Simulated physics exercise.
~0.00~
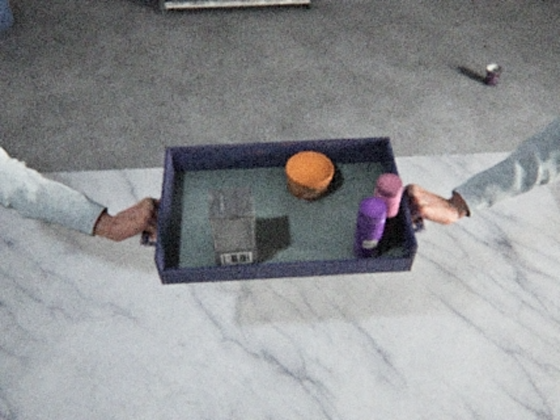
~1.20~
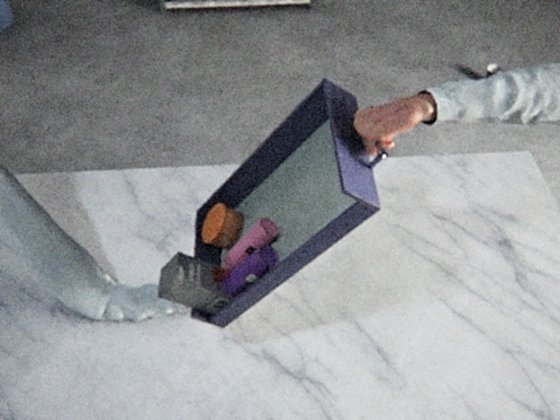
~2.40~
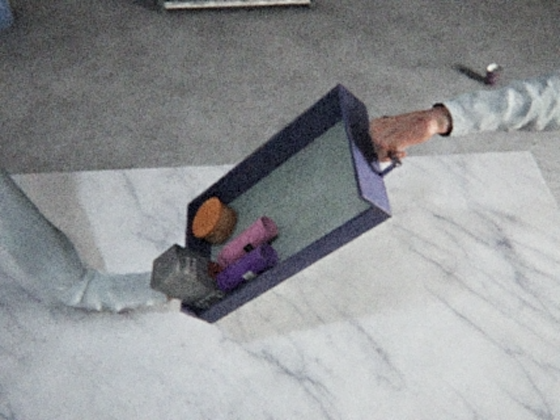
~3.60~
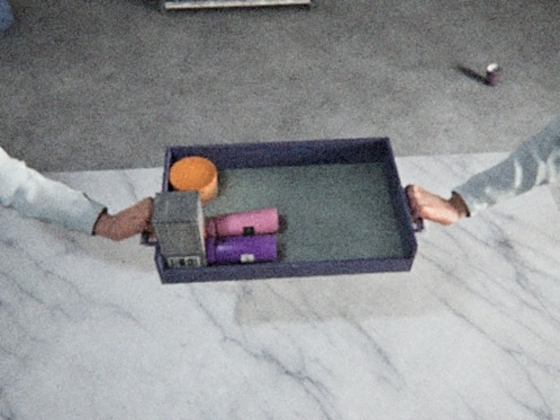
On a pale marble surface beside a grey floor, two hands hold a dark purple-blue crate level by its ends, with a grey carton, an orange tub, a purple shaker and a pink shaker standing inside. The hands tip the crate steeply down to the left, and everything ends up at the lower end, the two shakers toppling and the carton leaning against the wall. The crate stays tilted briefly, easing back slightly, then the hands bring it level again. At the close, all four things remain inside, the shakers lying side by side next to the upright carton, with the orange tub in the far left corner.
